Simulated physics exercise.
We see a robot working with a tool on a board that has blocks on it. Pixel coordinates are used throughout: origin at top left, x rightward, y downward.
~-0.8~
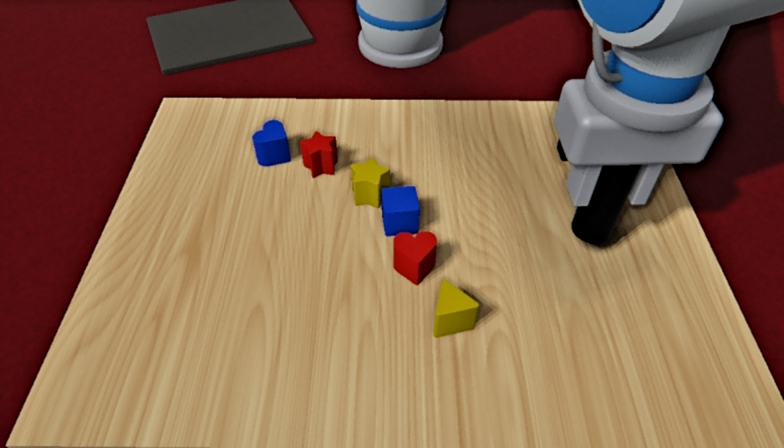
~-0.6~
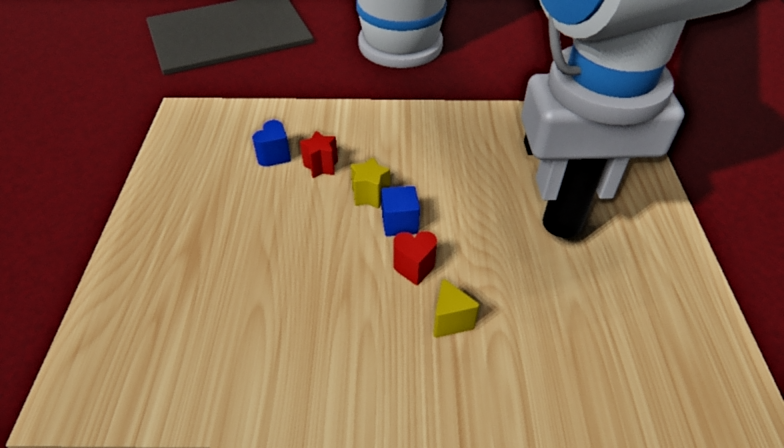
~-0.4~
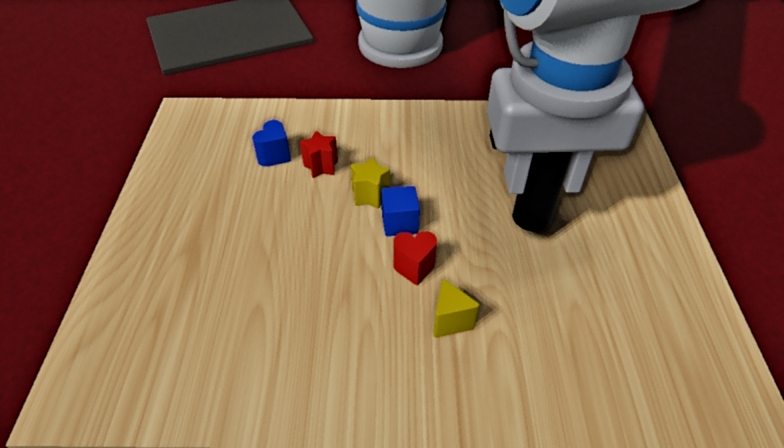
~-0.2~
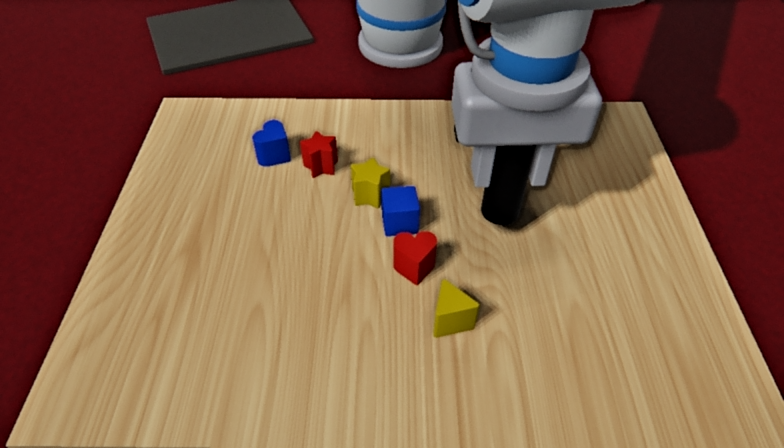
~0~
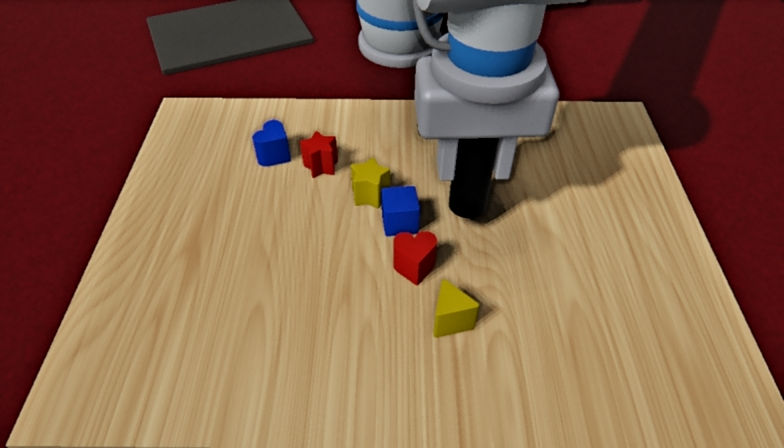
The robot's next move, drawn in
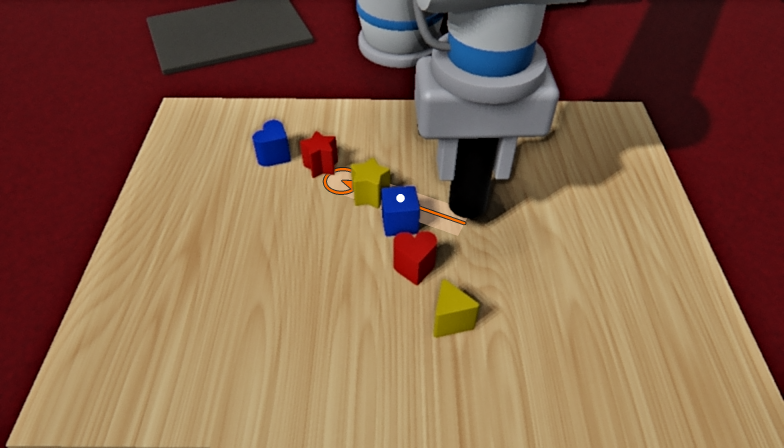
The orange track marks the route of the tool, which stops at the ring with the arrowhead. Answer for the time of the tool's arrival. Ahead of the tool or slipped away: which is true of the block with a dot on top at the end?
It slides aside on the way.
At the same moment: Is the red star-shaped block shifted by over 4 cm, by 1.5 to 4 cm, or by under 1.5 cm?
Net shift: 1.5 to 4 cm.
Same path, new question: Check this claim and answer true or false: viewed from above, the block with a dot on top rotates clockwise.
False
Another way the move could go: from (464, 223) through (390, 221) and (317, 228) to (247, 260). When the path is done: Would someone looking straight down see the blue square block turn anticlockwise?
No, that is not what happens.
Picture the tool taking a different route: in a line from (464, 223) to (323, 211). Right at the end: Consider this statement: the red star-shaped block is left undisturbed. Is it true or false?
That claim is true.
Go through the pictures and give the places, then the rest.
Tool tip (591, 230); block tops, red star-shaped block (319, 142); yellow star-shaped block (369, 171); blue square block (401, 198); red heart-shaped block (416, 244), in the first picture.
Tool (562, 224); blocks unchanged, in the second picture.
Tool (531, 218); blocks unchanged, in the third picture.
Tool (500, 212); blocks unchanged, in the fourth picture.
Tool (467, 205); red star-shaped block (319, 142); yellow star-shaped block (369, 171); blue square block (401, 198); red heart-shaped block (416, 244), in the fifth picture.
Path on the board, from (464, 223) to (342, 181); the dot is on the blue square block.
On the path given first. One third of the way, tool (422, 190); blue square block (393, 198), turned 20° anticlockwise.
Two thirds of the way, tool (381, 176); yellow star-shaped block (349, 164), turned 10° anticlockwise; blue square block (382, 198), turned 55° anticlockwise.
At the end, tool (341, 163); red star-shaped block (299, 135), turned 45° clockwise; yellow star-shaped block (308, 154), turned 20° anticlockwise; blue square block (382, 198), turned 55° anticlockwise; red heart-shaped block in place.
